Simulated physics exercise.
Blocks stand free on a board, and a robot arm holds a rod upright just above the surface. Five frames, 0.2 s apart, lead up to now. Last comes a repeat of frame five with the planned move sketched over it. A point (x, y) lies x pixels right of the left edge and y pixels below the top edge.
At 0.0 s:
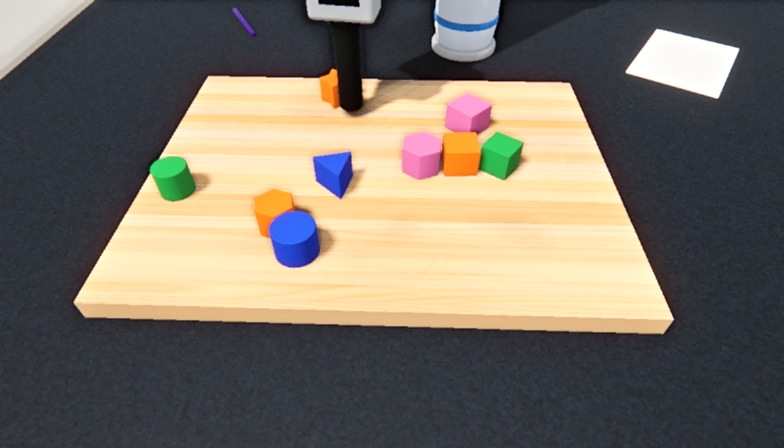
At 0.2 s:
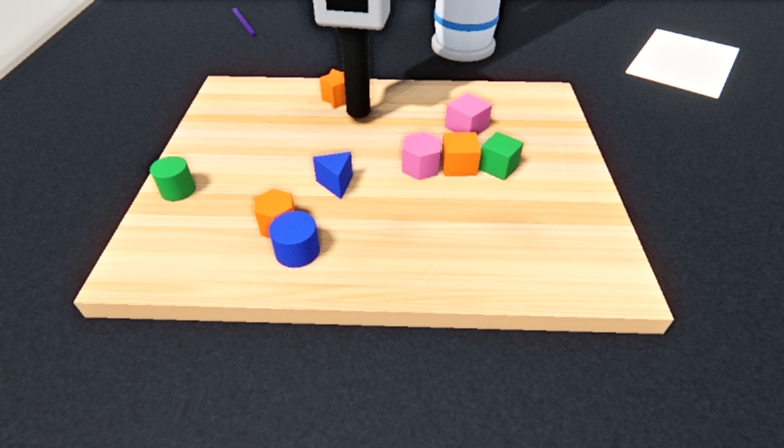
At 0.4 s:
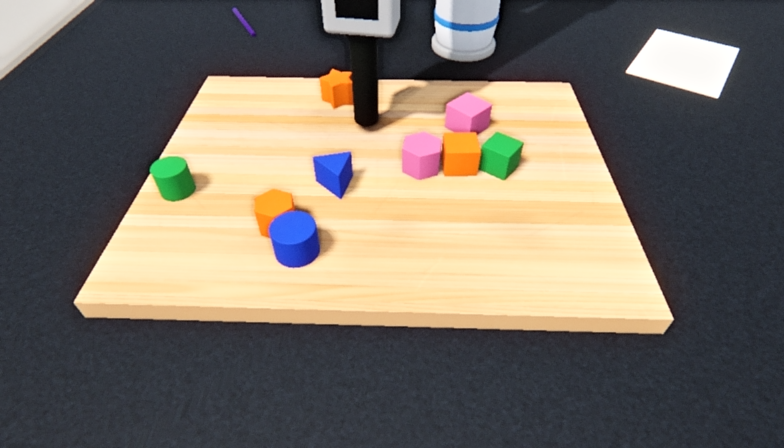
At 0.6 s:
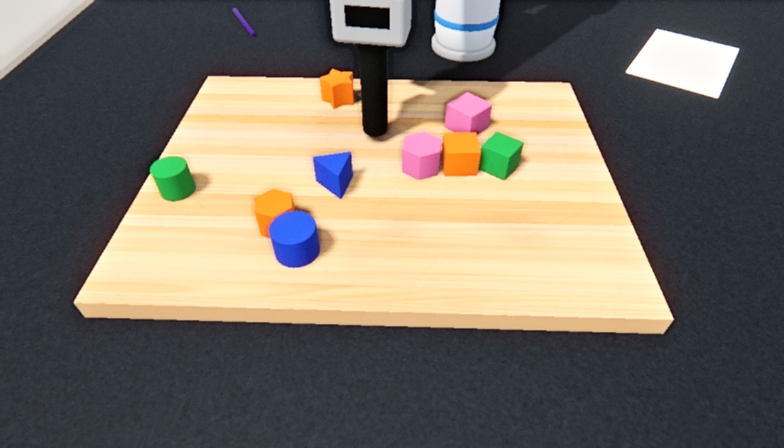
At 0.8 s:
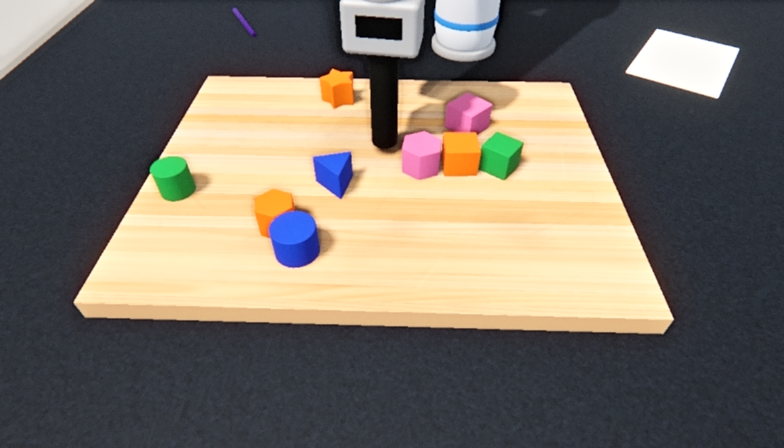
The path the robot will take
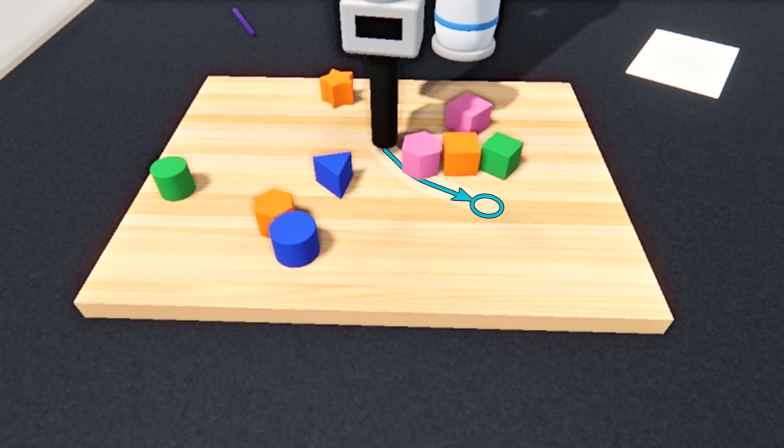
The footage shows a robot arm moving an upright black rod toward the viewer and slightly right across a wooden board, from beside an orange star to the gap between a blue three-sided block and a pink hexagon, while the blocks stay still.
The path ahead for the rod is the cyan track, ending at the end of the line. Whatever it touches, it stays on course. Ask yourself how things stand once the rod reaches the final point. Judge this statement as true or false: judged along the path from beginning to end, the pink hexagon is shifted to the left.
Verdict: True.
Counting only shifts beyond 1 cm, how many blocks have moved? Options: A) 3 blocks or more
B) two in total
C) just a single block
Correct choice: A.
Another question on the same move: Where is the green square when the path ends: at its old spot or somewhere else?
It is moved off its spot.
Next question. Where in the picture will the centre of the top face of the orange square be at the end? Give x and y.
The middle of its upper face should be somewhere near (504, 145).
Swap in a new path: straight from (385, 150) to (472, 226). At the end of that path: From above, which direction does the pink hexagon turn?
Answer: Against the clock.
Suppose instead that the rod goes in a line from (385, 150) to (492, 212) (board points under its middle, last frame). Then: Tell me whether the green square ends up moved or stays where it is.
It leaves its spot.
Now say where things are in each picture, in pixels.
The first frame shows tip of the rod (351, 106), middles of tops, blue three-sided block (334, 161), pink hexagon (422, 143), orange square (462, 142), green square (503, 143).
The second frame shows rod (359, 113), nothing pushed.
The third frame shows rod (367, 121), nothing pushed.
The fourth frame shows rod (375, 130), nothing pushed.
The fifth frame shows rod (385, 142), blue three-sided block (334, 161), pink hexagon (422, 143), orange square (462, 142), green square (503, 143).
The line goes from (385, 150) via (408, 172) and (445, 190), ending at (487, 206).
The first path, step by step. One third of the way, rod (409, 165); pink hexagon (444, 154), turned 20° anticlockwise; orange square (477, 145); green square (516, 143).
Two thirds of the way, rod (446, 182); pink hexagon (484, 164), turned 55° anticlockwise; orange square (500, 145), turned 45° anticlockwise; green square (535, 138).
At the end, rod (488, 198); blue three-sided block unmoved; pink hexagon (521, 171), turned 100° anticlockwise; orange square (504, 145), turned 70° anticlockwise; green square (536, 135).
